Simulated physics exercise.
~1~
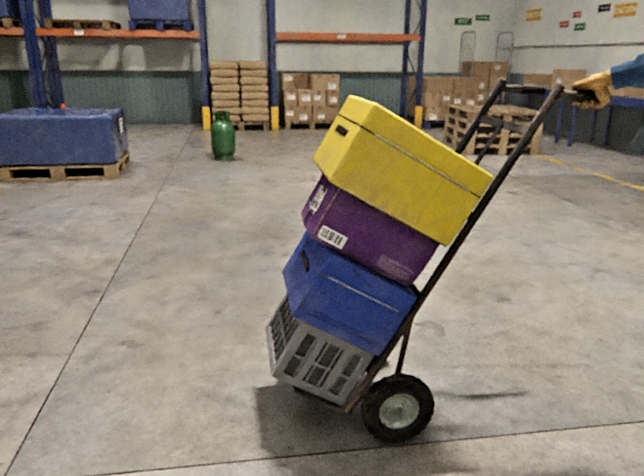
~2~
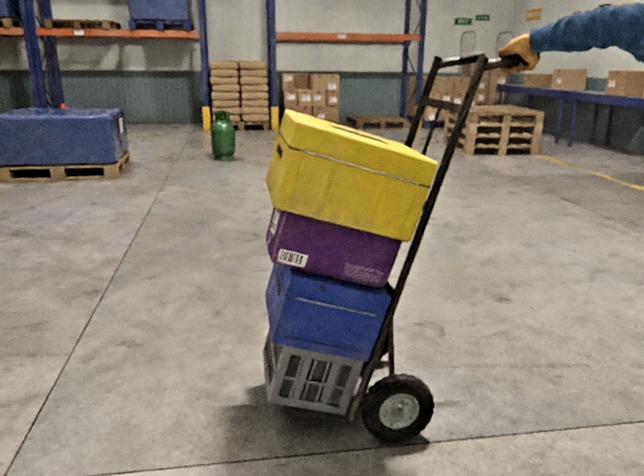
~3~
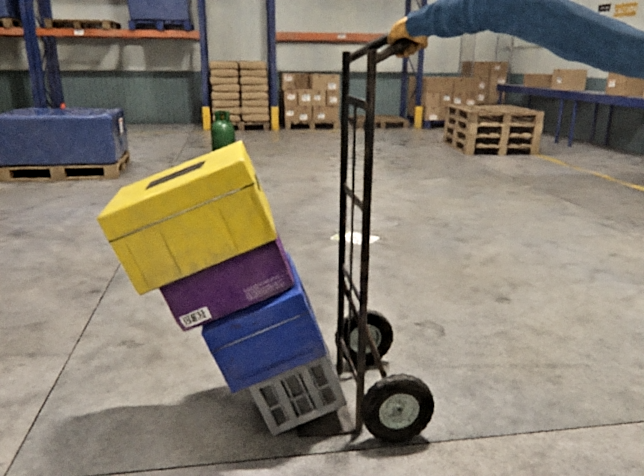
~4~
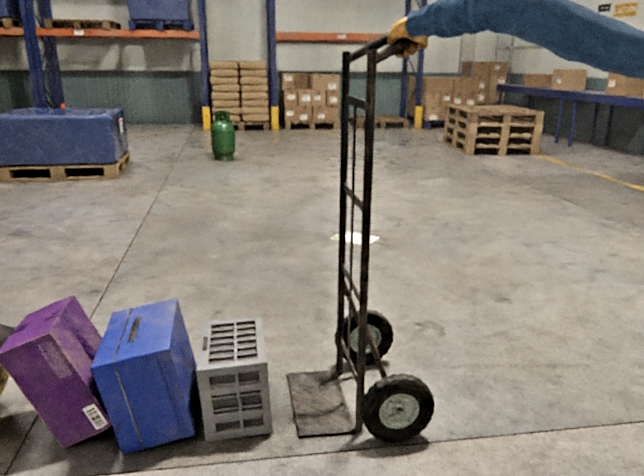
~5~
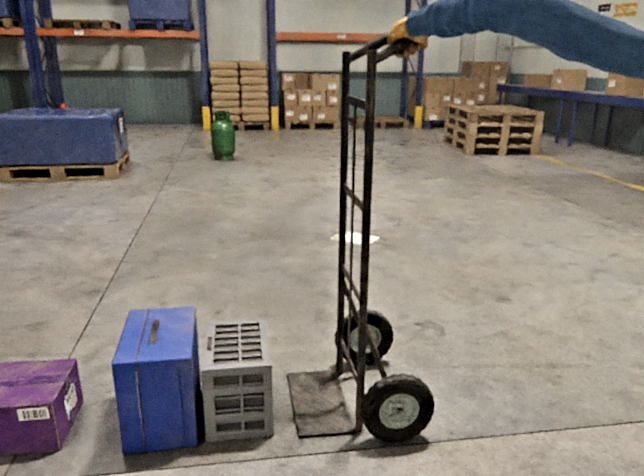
A hand truck, tilted back to the right and held by a gloved hand at upper right, carries a stack on a concrete warehouse floor, seen from the side. A yellow box sits on top, then purple and blue ones, with a grey crate at the bottom; shelving and a green cylinder stand behind. The blue-sleeved arm swings the truck upright, and the whole stack tips off to the left. The load spills across the floor. Finally the crate lies on its side near the empty, upright truck, with the blue and purple boxes farther left and the yellow one out of view.
